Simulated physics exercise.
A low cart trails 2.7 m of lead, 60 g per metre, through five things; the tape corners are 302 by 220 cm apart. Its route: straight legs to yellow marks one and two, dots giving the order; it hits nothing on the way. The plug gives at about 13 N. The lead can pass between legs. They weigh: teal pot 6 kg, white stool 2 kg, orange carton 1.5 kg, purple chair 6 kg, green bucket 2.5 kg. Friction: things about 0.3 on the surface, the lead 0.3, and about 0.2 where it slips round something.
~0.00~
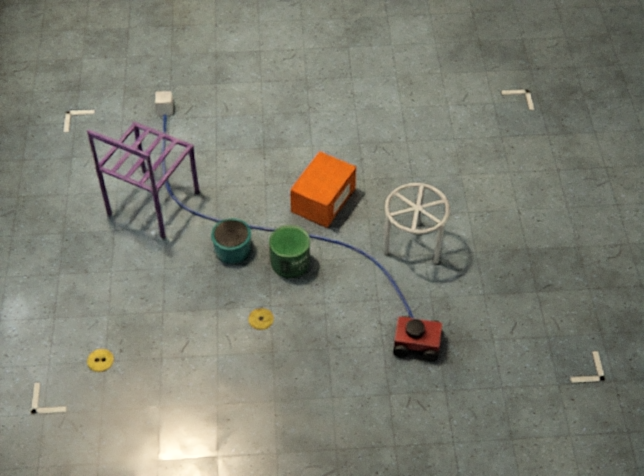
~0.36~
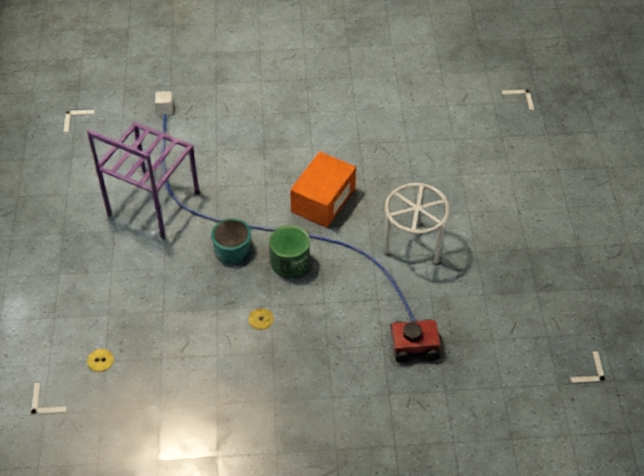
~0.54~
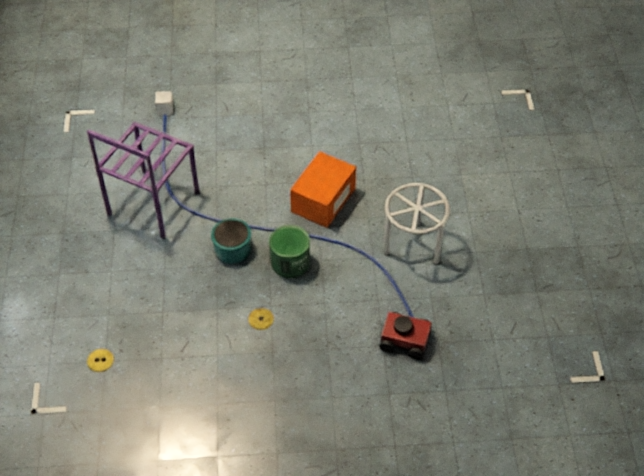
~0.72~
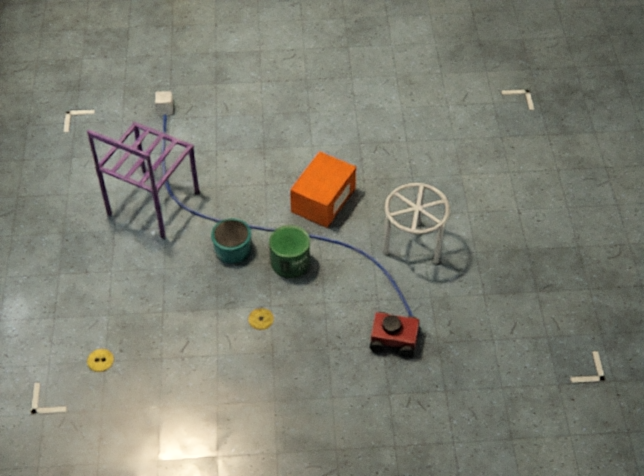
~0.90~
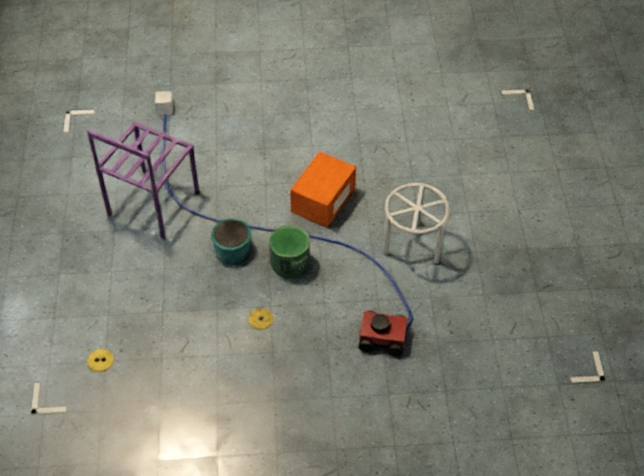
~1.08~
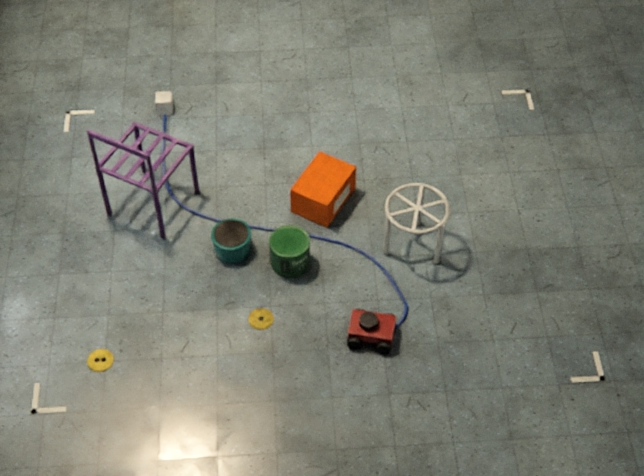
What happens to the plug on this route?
The plug remains in the socket.
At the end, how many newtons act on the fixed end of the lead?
Roughly 4 N.
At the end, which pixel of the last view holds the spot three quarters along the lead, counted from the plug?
At about (213, 307).
At 2.3 s, cart at (306, 324), lead slack at the fixed end; nothing else has moved.
At 3.4 s, cart at (233, 325), lead slack at the fixed end; nothing else has moved.
At 4.6 s, cart at (161, 343), lead slack at the fixed end; nothing else has moved.
At 5.8 s, cart at (103, 357), 3 N at the fixed end; green bucket 16 cm off its start.
At 6.2 s, cart at (103, 358), 4 N at the fixed end; green bucket 16 cm off its start at (262, 243).
